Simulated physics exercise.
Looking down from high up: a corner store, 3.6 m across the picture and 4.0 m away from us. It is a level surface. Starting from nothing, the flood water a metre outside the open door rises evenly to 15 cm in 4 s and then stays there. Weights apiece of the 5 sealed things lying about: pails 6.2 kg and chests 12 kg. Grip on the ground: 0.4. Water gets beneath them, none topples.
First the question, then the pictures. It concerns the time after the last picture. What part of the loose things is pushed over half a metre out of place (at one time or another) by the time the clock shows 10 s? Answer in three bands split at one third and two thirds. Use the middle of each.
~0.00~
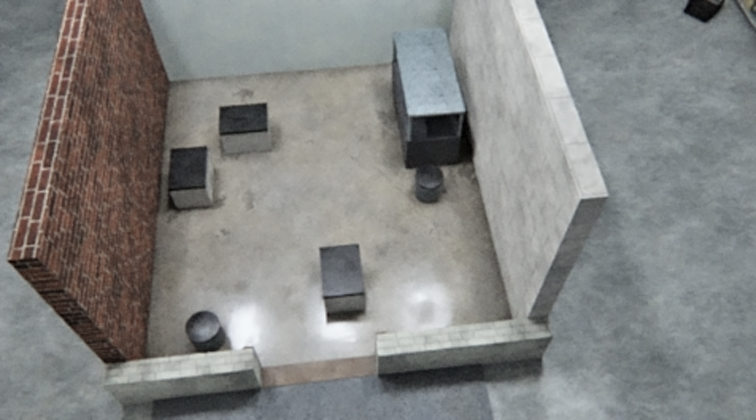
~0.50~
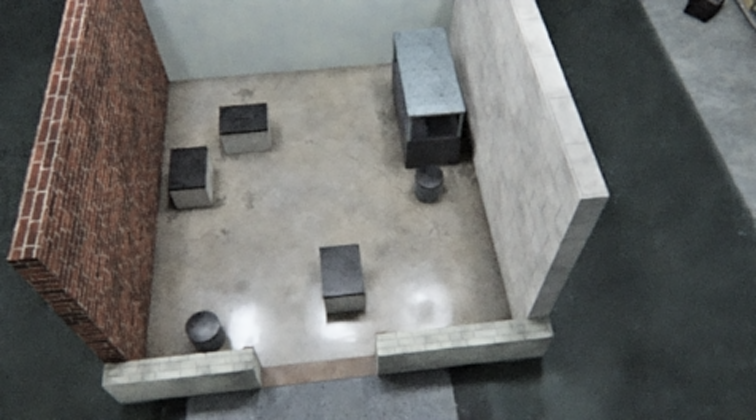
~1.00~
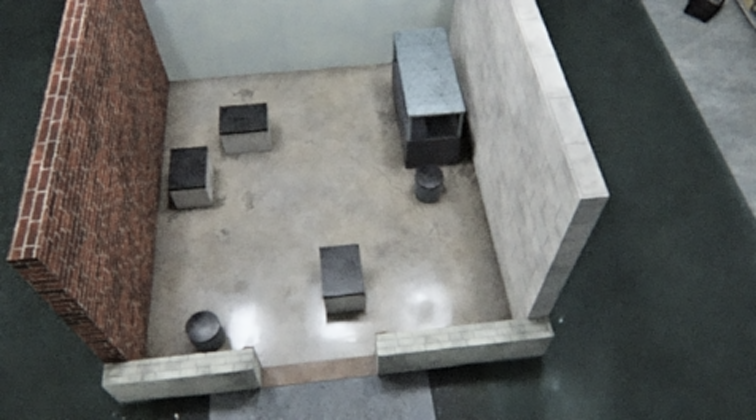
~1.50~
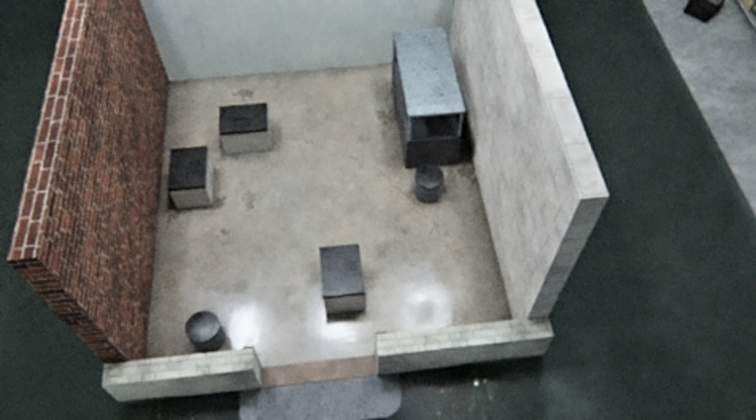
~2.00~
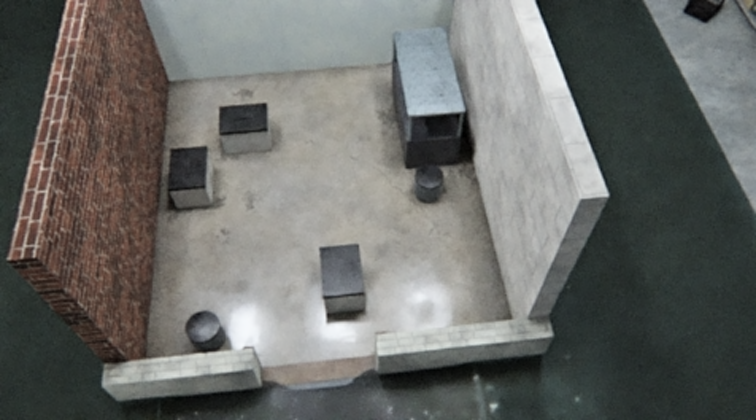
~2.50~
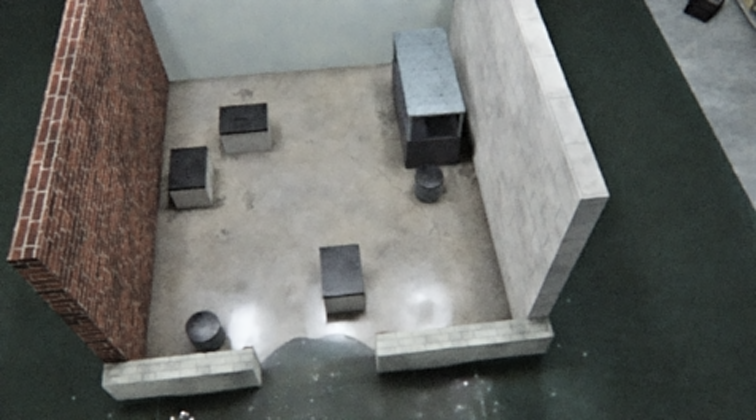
One third to two thirds.
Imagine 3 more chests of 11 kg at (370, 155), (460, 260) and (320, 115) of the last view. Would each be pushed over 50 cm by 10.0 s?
Note, in order of listing: Stays below the threshold, stays below the threshold, stays below the threshold.
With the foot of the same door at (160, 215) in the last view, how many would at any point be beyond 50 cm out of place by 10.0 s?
That would give 1.
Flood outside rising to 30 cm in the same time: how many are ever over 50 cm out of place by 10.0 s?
Then the count would be 4.
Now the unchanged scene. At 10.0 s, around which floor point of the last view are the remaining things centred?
I'd say about (290, 181) in the last view.
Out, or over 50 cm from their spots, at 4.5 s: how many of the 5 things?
0.
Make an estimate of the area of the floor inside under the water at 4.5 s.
Close to 4.5 m2, I'd say.
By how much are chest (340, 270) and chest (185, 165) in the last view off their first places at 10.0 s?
Respectively 100 and 140 centimetres.
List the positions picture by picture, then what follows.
A pail at (429, 176), on the bottom; a chest at (187, 167), on the bottom; water covers 0.0 m2; 0 of 5 have shifted, in the first picture.
A pail at (429, 176) rests on the ground; a chest at (187, 167), on the bottom; 0.0 m2 under water; 0 of 5 have shifted, in the second picture.
A pail at (429, 176) rests on the ground; a chest at (187, 167) rests on the ground; 0.0 m2 under water; 0 of 5 have shifted, in the third picture.
A pail at (429, 176) rests on the ground; a chest at (187, 167), on the bottom; water covers 0.0 m2; 0 of 5 have shifted, in the fourth picture.
A pail at (429, 176) rests on the ground; a chest at (187, 167), on the bottom; 0.0 m2 under water; 0 of 5 have shifted, in the fifth picture.
A pail at (429, 176) rests on the ground; a chest at (187, 167), on the bottom; 0.2 m2 under water; 0 of 5 have shifted, in the sixth picture.
After 3.5 s 0 of 5 are over 50 cm from their spots; 0 afloat.
After 4.5 s 0 of 5 are over 50 cm from their spots; 0 afloat.
After 7.0 s 1 of 5 are over 50 cm from their spots; 0 afloat.
After 10.0 s 2 of 5 are over 50 cm from their spots, and 2 have been at some point; 2 afloat.
